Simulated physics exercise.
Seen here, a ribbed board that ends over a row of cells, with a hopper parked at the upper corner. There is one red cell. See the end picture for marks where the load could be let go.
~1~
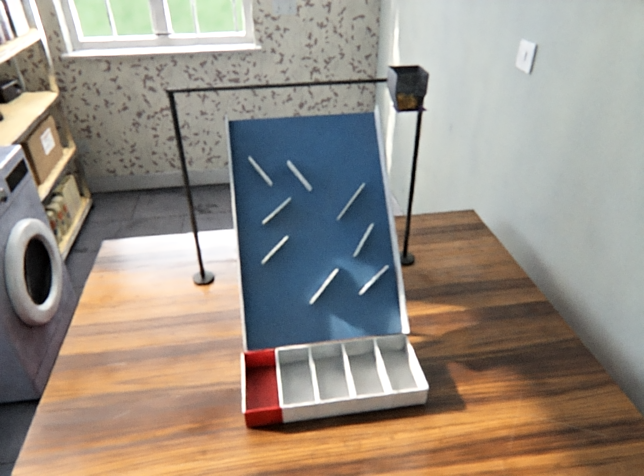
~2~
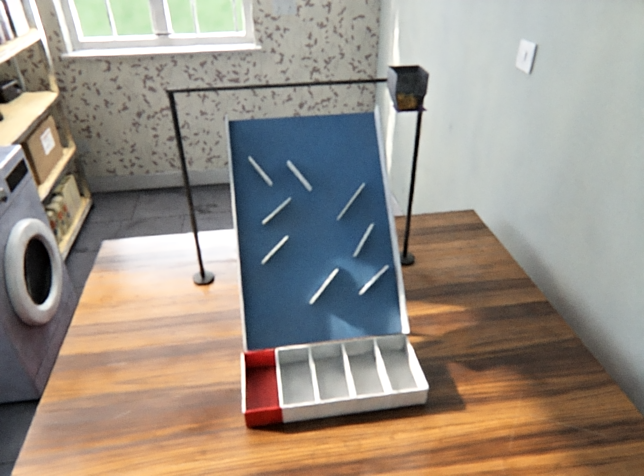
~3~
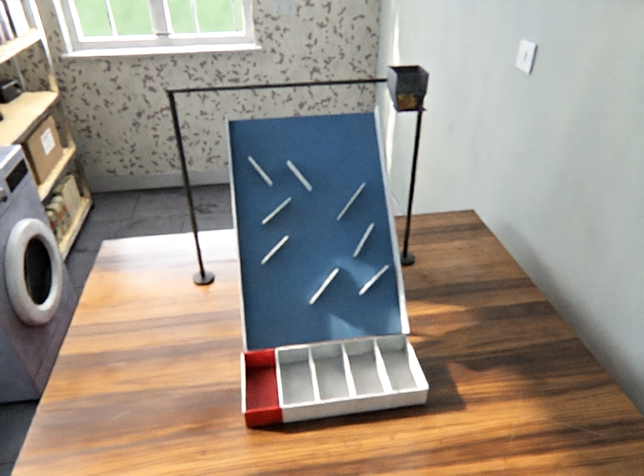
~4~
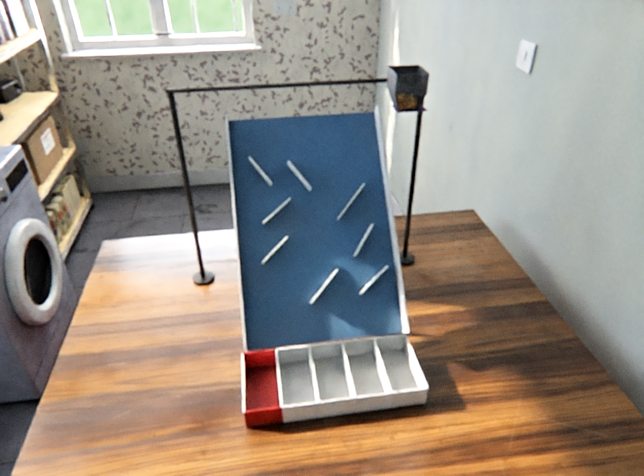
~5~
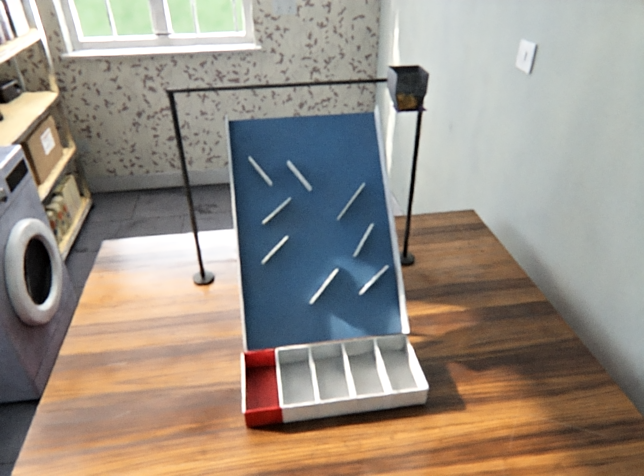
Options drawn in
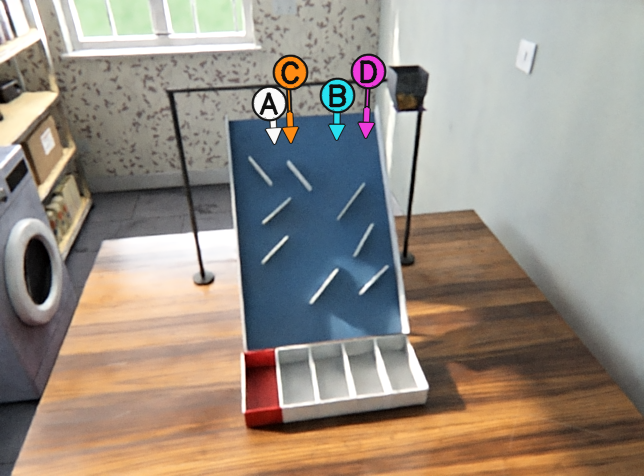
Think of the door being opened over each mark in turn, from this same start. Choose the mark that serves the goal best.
Use mark A.
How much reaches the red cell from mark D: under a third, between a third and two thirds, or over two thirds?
It is under a third.
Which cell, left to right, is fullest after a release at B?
The second.
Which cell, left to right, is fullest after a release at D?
It is the fifth one.
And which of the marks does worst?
D.
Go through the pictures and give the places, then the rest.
The first picture shows hopper at (406, 100), dried chickpeas, door shut.
The second picture shows ribs (249, 157) to (272, 183), (288, 161) to (311, 188), (263, 222) to (291, 198).
The third picture shows ribs (339, 217) to (364, 184), (262, 263) to (287, 237), (356, 255) to (373, 224).
The fourth picture shows ribs (311, 303) to (338, 269), (361, 293) to (388, 266).
The fifth picture shows red cell at (264, 416), number 1 of 5 from the left.
On the marked copy, mark A meets the board at (274, 138); mark B meets the board at (336, 134); mark C meets the board at (290, 137); mark D meets the board at (365, 132).
Choosing A, about two thirds in the red cell, about a third in other cells.
Choosing B, about a third in the red cell, about two thirds in other cells.
Choosing C, about half in the red cell, about half in other cells.
Choosing D, a small part in the red cell, most in other cells, a stray few outside the box.
